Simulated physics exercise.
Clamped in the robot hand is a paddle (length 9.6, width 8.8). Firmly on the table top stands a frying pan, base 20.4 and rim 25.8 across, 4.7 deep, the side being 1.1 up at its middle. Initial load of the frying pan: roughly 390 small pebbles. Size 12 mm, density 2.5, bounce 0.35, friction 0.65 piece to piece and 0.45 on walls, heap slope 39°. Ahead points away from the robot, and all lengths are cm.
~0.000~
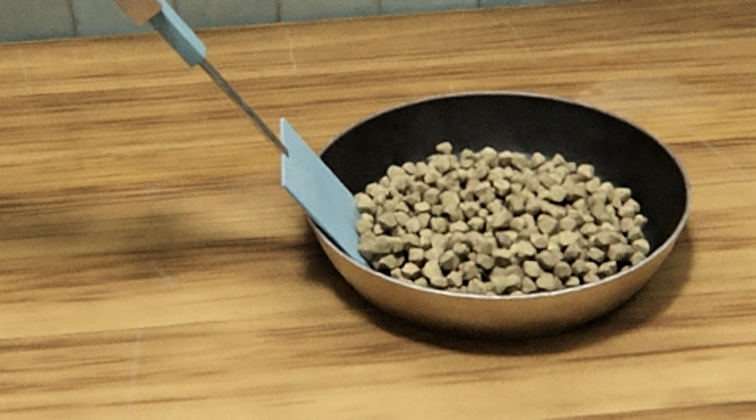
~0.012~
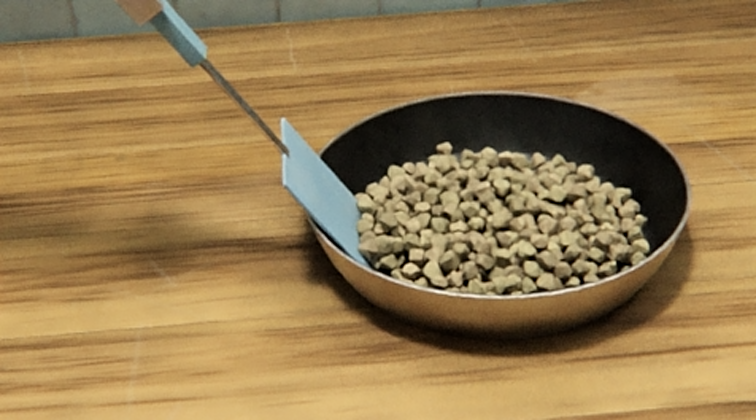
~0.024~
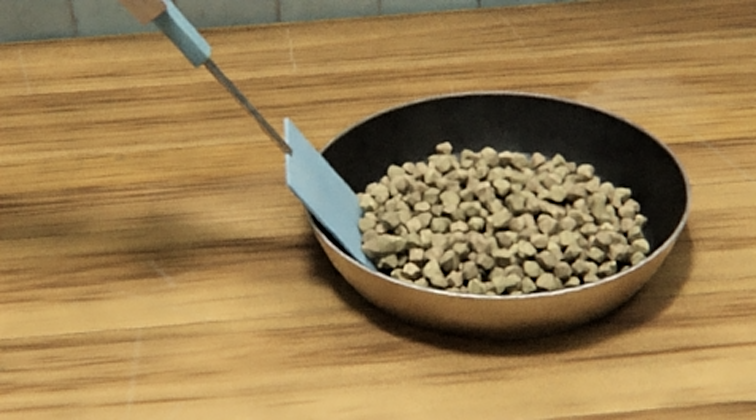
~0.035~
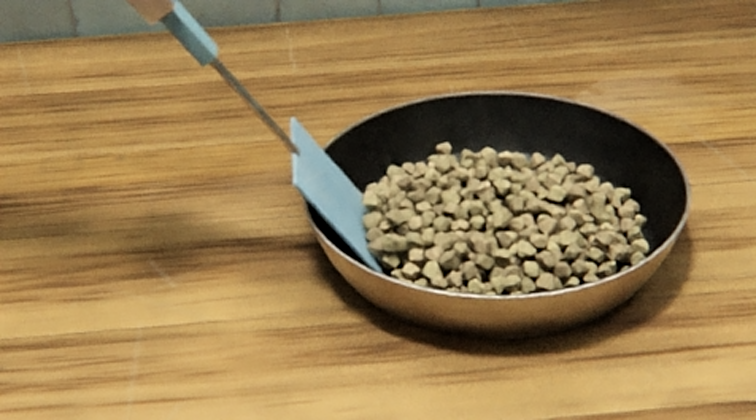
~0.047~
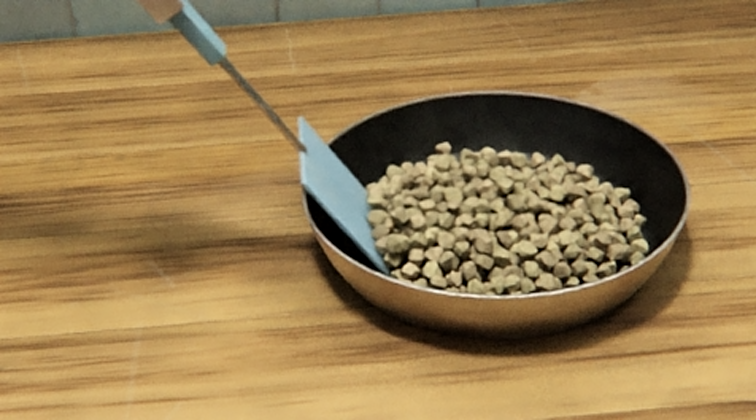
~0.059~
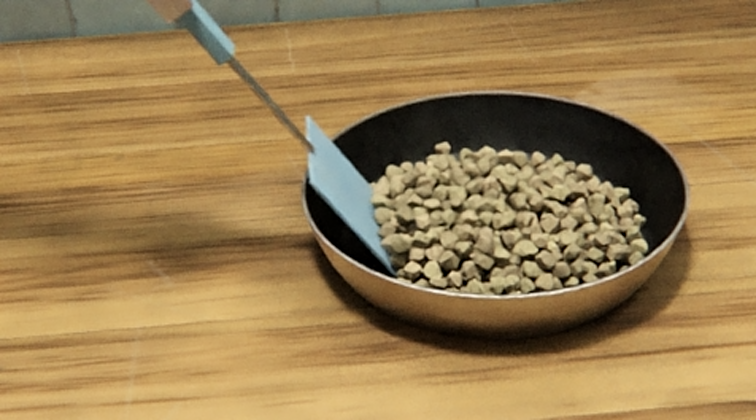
Light blue paddle edging slowly right inside the left rim of a black-lined frying pan, nudging a heap of small pebbles.
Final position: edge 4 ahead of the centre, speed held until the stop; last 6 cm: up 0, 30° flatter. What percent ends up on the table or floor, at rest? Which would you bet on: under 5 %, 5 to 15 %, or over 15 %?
I would bet on under 5 %.
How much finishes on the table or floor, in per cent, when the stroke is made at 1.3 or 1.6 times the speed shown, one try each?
Around 0 per cent and around 0 per cent.
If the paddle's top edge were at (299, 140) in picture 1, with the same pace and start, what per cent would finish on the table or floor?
Spill: Approx. 0 per cent.
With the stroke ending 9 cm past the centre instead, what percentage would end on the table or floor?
It would come to roughly 0 percent.
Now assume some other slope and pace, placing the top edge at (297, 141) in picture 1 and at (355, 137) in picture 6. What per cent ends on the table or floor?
About 0 per cent.
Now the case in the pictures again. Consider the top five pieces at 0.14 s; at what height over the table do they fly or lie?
About 3 centimetres.
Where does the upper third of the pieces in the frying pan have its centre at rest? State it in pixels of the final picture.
Somewhere around (578, 202) in the last picture.
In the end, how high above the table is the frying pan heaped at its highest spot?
5.0 cm.
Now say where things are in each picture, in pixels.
The first frame shows paddle top edge at (283, 150), sloping 57°; upper third of the load around (485, 222), from x 360 to 640, top at y 150; 393 in the frying pan.
The second frame shows paddle top edge at (283, 150), sloping 57°; upper third of the load around (485, 222), from x 360 to 640, top at y 150.
The third frame shows paddle top edge at (287, 150), sloping 57°; upper third of the load around (484, 221), from x 360 to 640, top at y 150.
The fourth frame shows paddle top edge at (293, 149), sloping 57°; upper third of the load around (481, 221), from x 360 to 640, top at y 150.
The fifth frame shows paddle top edge at (301, 149), sloping 57°; upper third of the load around (481, 219), from x 360 to 640, top at y 150.
The sixth frame shows paddle top edge at (309, 148), sloping 57°; upper third of the load around (485, 217), from x 360 to 640, top at y 150; 393 in the frying pan.
By 0.14 s, sloping 57°, highest piece 3 above the table; 393 in the frying pan.
By 0.23 s, sloping 42°, highest piece 5 above the table; 393 in the frying pan.
By 0.47 s, sloping 27°, highest piece 5 above the table; 393 in the frying pan.
By 1.52 s, sloping 27°, highest piece 5 above the table; 393 in the frying pan.
Final count, 393 in the frying pan. That is 0 % on the table or floor.
